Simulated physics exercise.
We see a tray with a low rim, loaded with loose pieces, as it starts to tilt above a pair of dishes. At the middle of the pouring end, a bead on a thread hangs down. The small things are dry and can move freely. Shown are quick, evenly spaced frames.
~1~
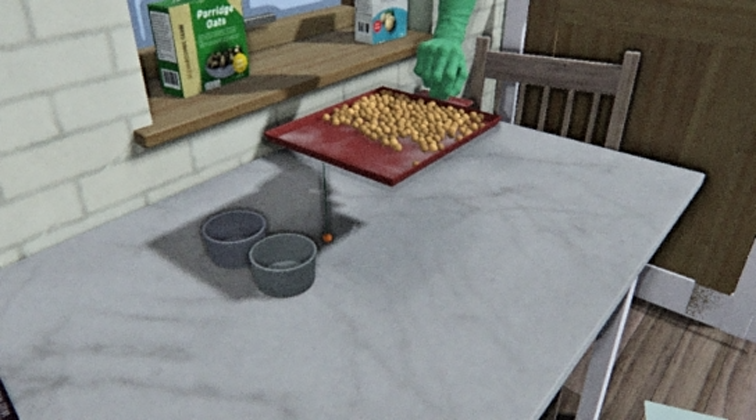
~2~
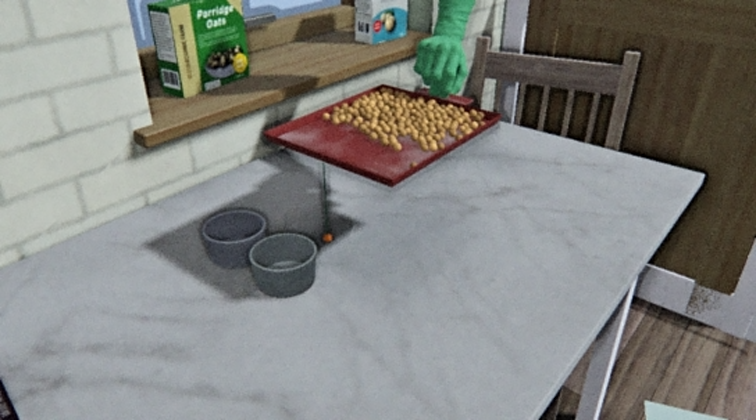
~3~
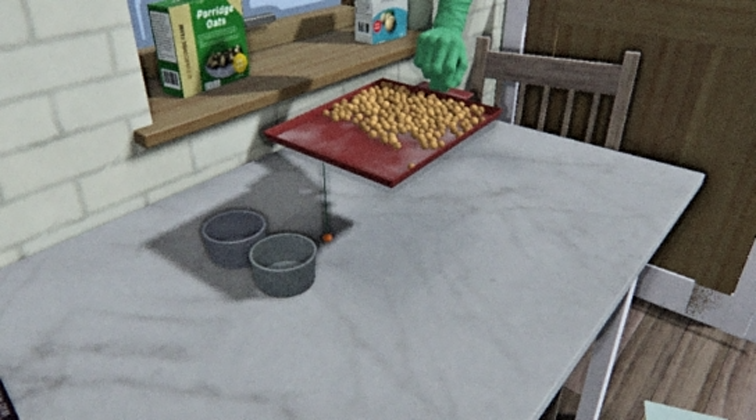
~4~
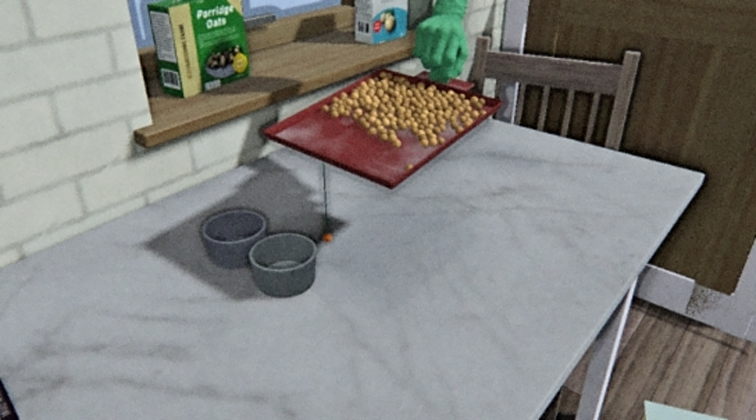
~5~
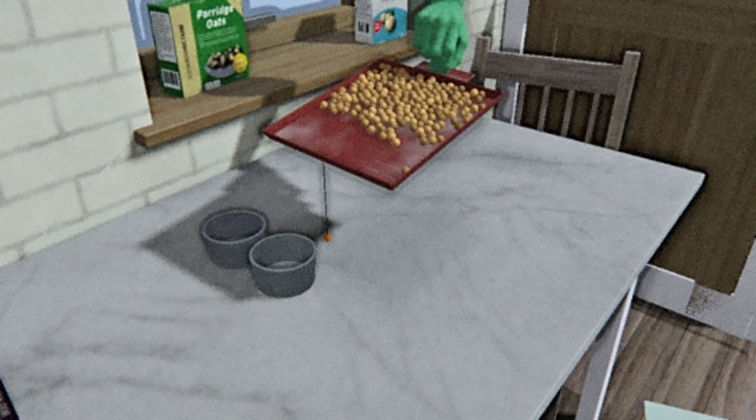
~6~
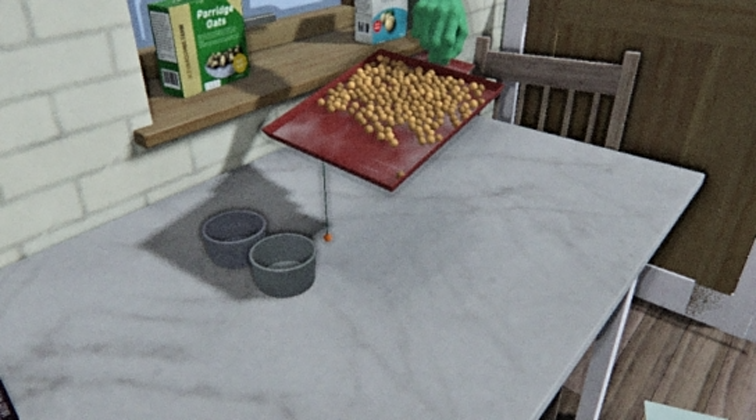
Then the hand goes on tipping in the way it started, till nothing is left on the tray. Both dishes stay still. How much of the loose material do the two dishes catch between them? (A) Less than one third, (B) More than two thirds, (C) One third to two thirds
Less than one third.
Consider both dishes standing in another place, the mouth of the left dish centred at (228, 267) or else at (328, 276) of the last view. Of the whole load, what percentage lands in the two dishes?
You'd end up with around 0 per cent and then around 60 per cent.
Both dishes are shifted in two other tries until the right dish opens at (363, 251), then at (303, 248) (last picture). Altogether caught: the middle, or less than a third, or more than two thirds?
Case one, under a third; case two, below one third.
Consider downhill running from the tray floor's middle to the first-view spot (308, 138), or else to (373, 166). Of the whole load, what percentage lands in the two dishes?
I'd say roughly 30 percent with the first slope, 0 percent with the other.
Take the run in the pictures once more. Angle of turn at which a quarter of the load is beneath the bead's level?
Angle reached: About 50°.
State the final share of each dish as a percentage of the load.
Estimate - left dish 0 percent, right dish 0 percent.
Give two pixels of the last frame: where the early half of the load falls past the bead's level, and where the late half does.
Roughly at (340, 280) first, and then at (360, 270).
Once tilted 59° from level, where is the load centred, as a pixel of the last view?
The load's middle is around (356, 272).
Soon after the last picture, tray tipped steeply; about a third on the tray; a stray few in the right dish; a stray few in the left dish; about half outside both; a small part in the air.
A little later, tray tipped right over; a small part in the right dish; a stray few in the left dish; nearly all outside both; a stray few in the air.
Later still, tray tipped past a quarter turn; a small part in the right dish; a stray few in the left dish; nearly all outside both.
By the end, tray tipped past a quarter turn; a small part in the right dish; a stray few in the left dish; nearly all outside both.
